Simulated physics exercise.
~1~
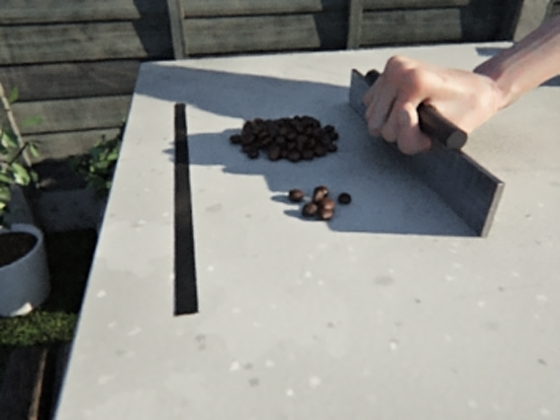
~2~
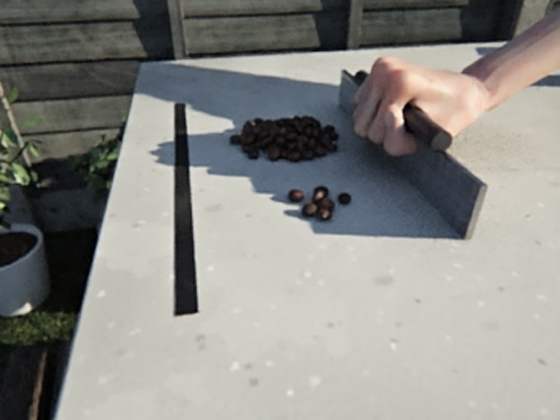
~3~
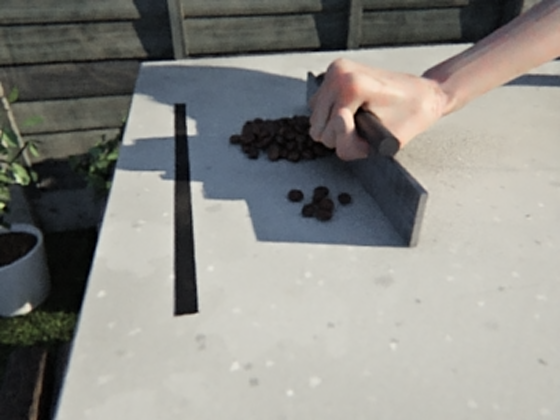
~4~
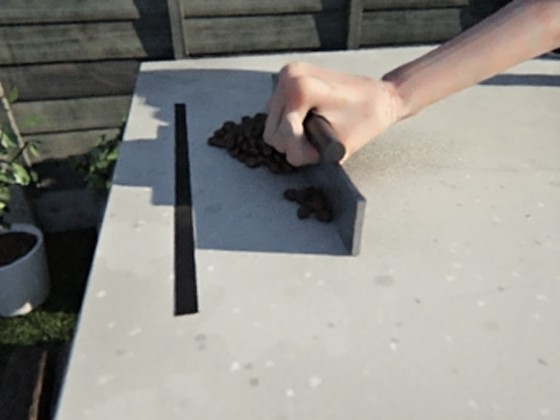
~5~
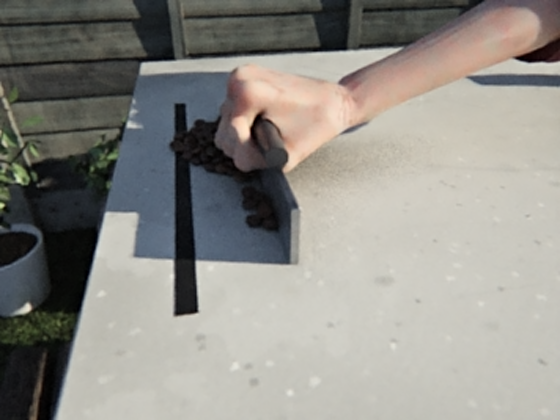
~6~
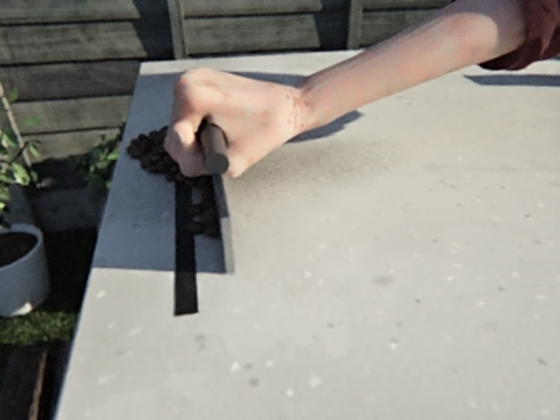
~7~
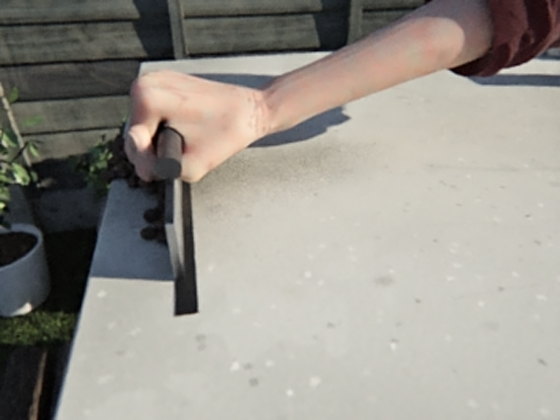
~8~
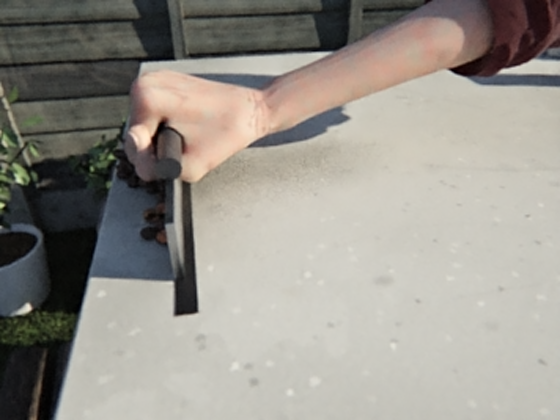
A hand slid a dark scraper leftward across a pale tabletop, gathering a larger far pile of small brown pieces and then a smaller near cluster, and stopped at the black strip, with the near cluster still on the table and some far pieces over the edge.
